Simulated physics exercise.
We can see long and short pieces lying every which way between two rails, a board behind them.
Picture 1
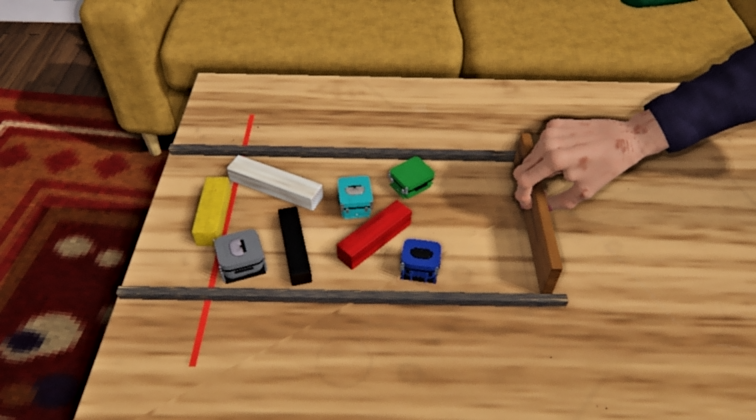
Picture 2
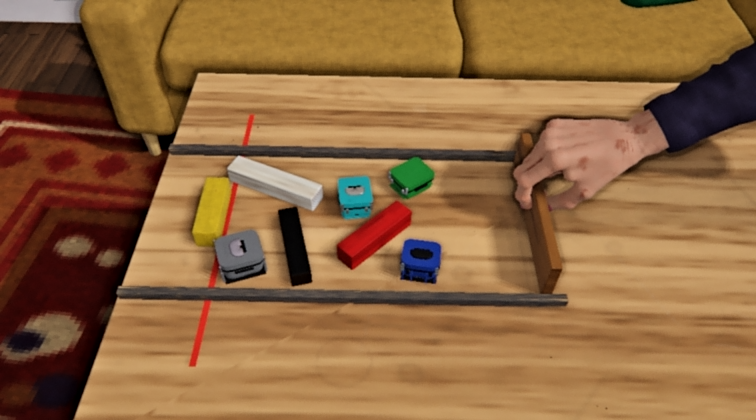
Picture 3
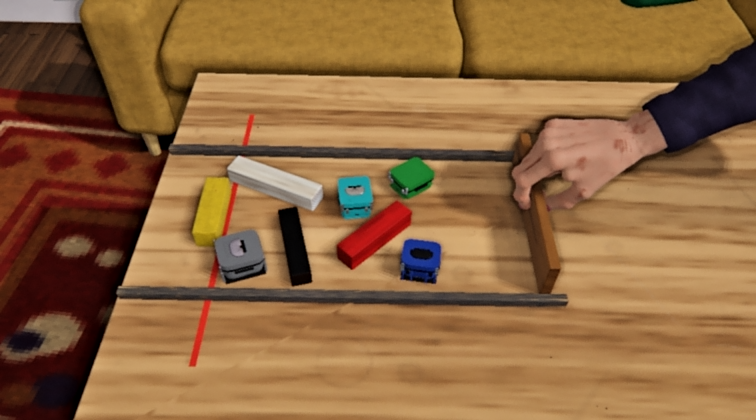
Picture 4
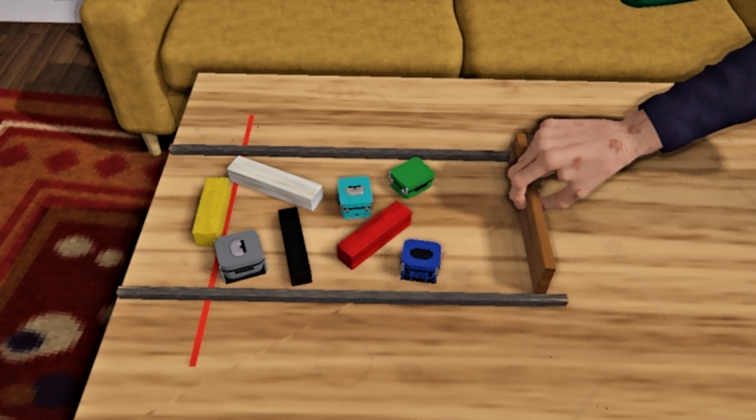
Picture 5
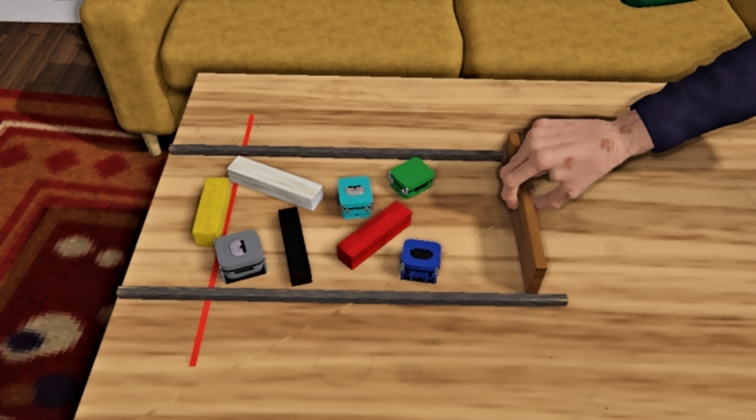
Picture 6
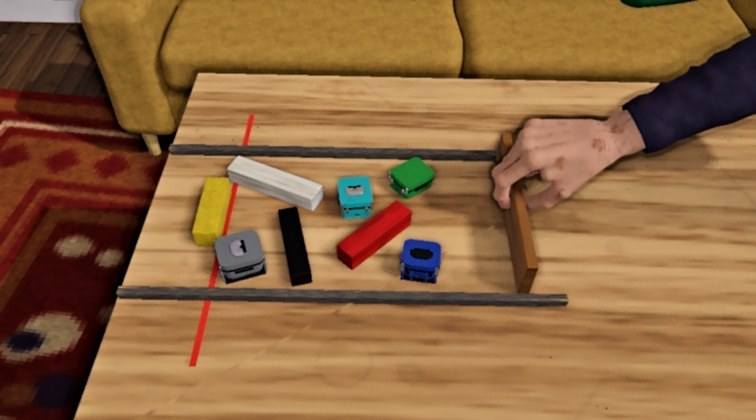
A hand slides a wooden board slightly left between two dark rails, while the scattered coloured bars and small cases stay still.
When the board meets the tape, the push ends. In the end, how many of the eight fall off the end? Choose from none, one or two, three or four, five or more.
Final count: One or two.
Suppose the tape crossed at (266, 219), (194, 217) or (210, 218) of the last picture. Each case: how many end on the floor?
Result per try: 0; 4; 3.
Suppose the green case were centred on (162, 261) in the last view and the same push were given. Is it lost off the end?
Then it comes down.
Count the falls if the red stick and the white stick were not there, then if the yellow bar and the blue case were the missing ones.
Try 1: 0; try 2: 0.
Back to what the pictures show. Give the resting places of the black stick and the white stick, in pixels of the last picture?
Black stick at (154, 240), white stick at (167, 161).
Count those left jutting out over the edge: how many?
In total, 3 of them.
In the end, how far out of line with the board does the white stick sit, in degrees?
Angle: Around 45°.
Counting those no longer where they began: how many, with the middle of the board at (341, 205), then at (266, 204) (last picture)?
Answer - first 7, then 8.
Soon after, none off yet; yellow bar at rest near (213, 211); grey case at rest near (241, 257); white stick at rest near (275, 183).
At rest, the number that fall off is one or two; fallen, grey case.
